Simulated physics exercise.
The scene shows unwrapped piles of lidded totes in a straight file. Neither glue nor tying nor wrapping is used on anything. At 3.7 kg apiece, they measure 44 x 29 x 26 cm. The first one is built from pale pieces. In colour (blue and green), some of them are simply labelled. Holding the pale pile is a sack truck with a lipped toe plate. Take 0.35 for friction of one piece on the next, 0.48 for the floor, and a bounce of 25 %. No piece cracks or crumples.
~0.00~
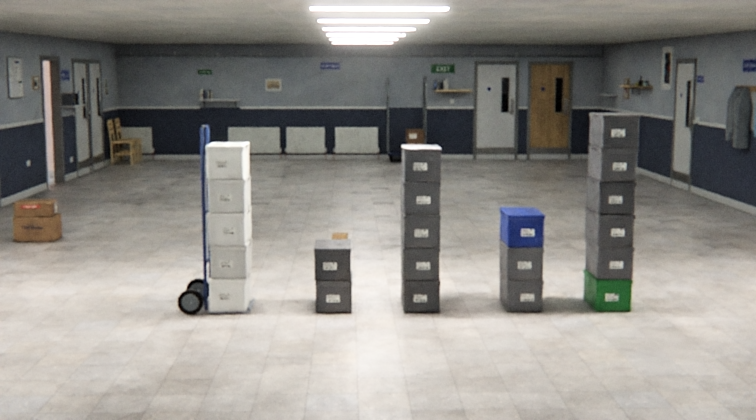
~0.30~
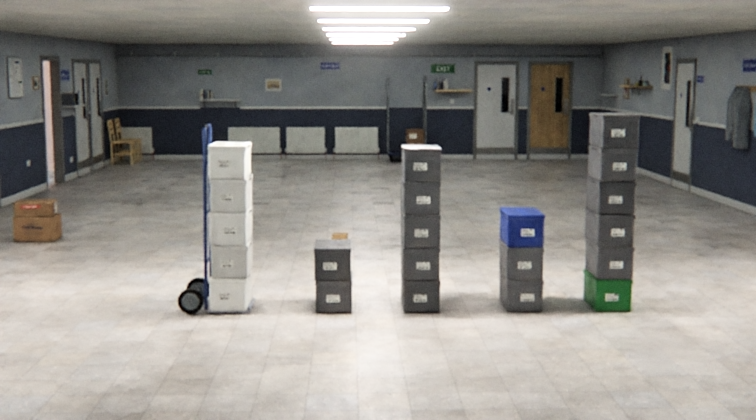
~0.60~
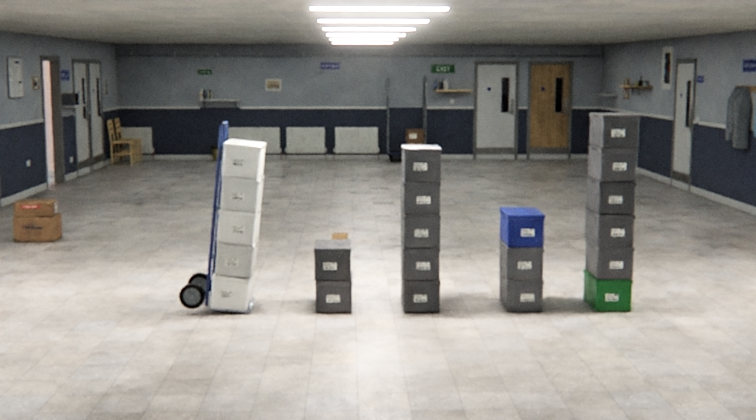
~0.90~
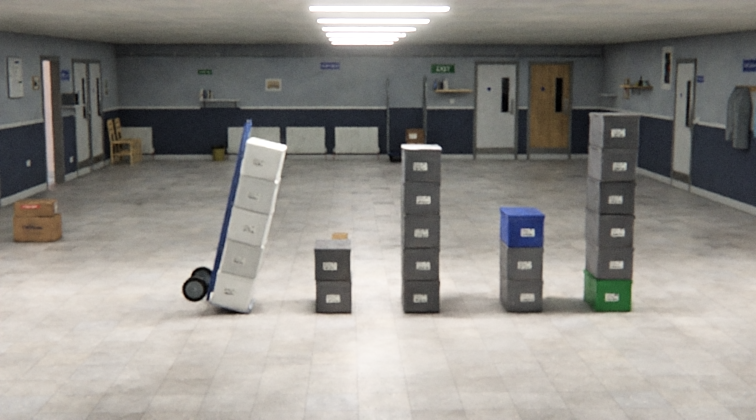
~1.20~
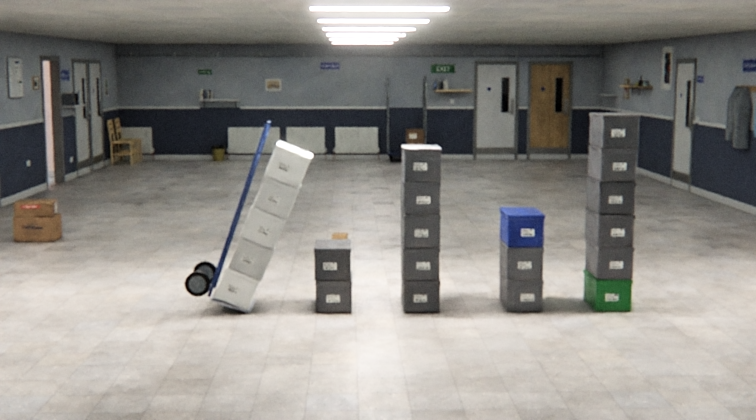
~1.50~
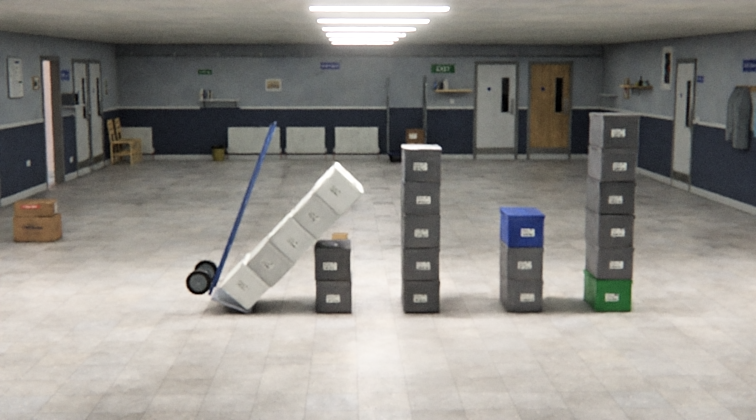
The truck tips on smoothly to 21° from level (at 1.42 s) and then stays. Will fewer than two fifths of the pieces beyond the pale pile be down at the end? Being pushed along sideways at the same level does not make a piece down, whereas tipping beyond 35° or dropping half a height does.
Yes.
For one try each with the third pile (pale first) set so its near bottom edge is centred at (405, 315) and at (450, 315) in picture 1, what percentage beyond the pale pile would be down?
In order, 0 then 10 per cent.
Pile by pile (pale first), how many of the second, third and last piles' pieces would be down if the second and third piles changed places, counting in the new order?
After the swap, the second pile would have 5 down, the third 1 and the last 0.
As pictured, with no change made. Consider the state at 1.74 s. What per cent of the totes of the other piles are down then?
By then 0 %.
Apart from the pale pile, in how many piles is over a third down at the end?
0 in all.
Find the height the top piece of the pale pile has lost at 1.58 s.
The top piece is some 30 centimetres lower than at the start.
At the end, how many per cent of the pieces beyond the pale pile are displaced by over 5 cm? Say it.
The shifted ones make up 20 per cent.
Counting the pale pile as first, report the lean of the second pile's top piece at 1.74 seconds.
It leans around 0°.
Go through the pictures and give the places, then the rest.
In the first frame (we follow the side turned to the camera), truck frame (203, 165) 0° forward; green tote (614, 296); blue tote (526, 232); no other piece has moved.
In the second frame, truck frame (205, 164) 1° forward; blue tote (526, 232).
In the third frame, truck frame (219, 161) 6° forward, top of the pale pile leaning 6°; blue tote (526, 232); no other piece has moved.
In the fourth frame, truck frame (239, 159) 13° forward, top of the pale pile leaning 13°; blue tote (526, 232); no other piece has moved.
In the fifth frame, truck frame (255, 159) 19° forward, top of the pale pile leaning 23°; blue tote (526, 232); no other piece has moved.
In the sixth frame, truck frame (260, 159) 21° forward, top of the pale pile leaning 44°; blue tote (526, 232); green tote (614, 296); no other piece has moved.
Around 1.58 s, 5 of the pale pile down; none of the 16 other totes down, 1 disturbed.
Around 1.74 s, 5 of the pale pile down; none of the 16 other totes down, 3 disturbed.
Around 2.12 s, 5 of the pale pile down; none of the 16 other totes down, 7 disturbed.
Finally (3.2 s), 5 of the pale pile down; none of the 16 other totes down, 4 disturbed; blue tote unmoved; green tote unmoved. That is 0 per cent. Seen by the last camera, middles, blue tote near (521, 227), green tote near (607, 290).
